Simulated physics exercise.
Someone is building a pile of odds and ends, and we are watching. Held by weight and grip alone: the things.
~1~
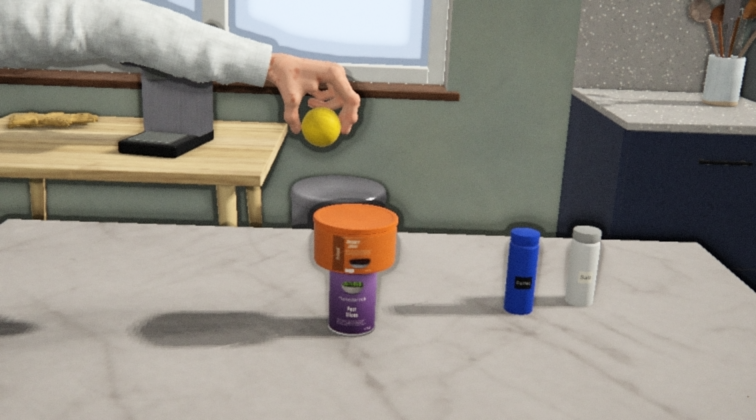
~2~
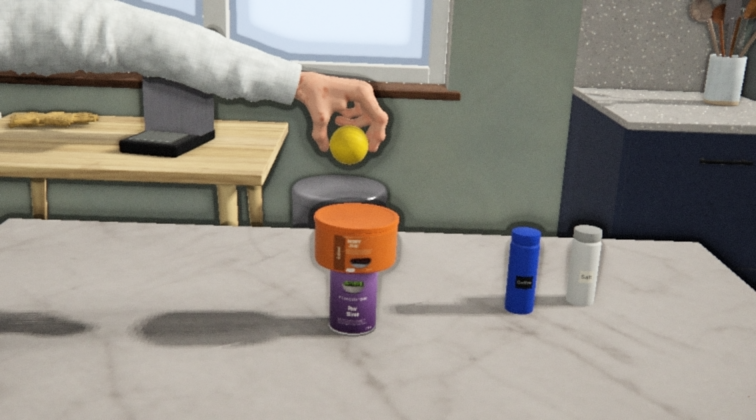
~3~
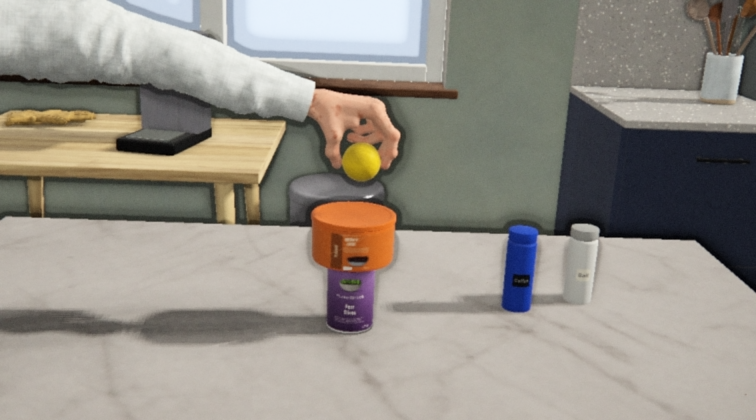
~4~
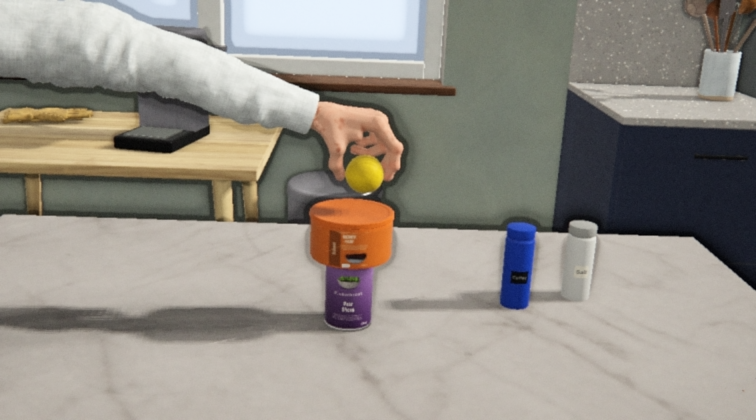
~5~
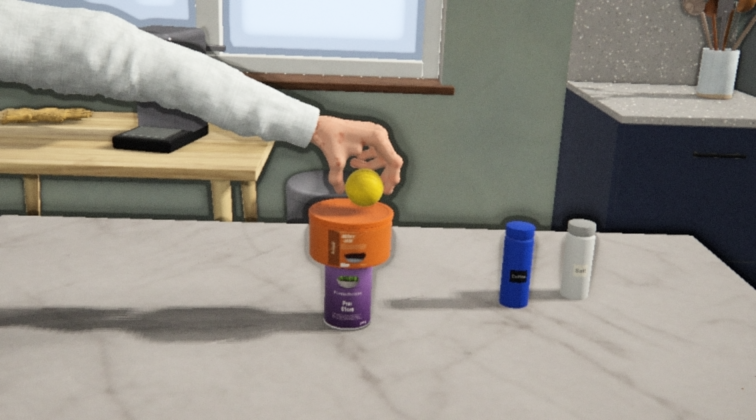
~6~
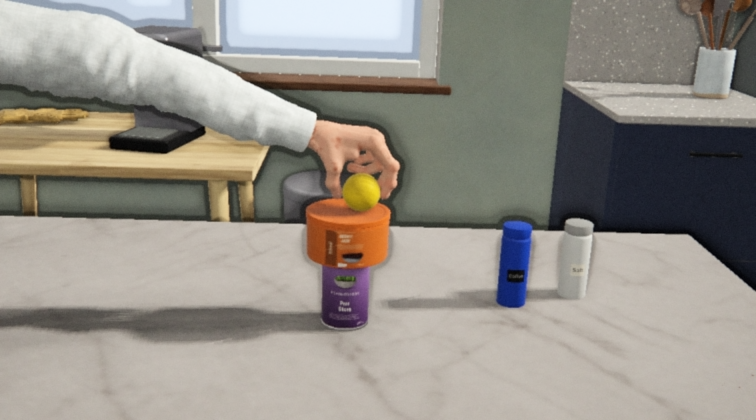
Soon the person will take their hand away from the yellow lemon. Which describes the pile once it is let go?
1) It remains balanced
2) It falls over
1, it remains balanced.
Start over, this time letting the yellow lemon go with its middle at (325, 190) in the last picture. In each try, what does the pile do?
Then it stays up.
Then, 0.90 s on from there, no change.
Then, 2.00 s on from there, yellow lemon resting near (361, 193).
In the end, all 5 unmoved. At the end, from the last picture's camera, yellow lemon near (361, 193). The pile holds.
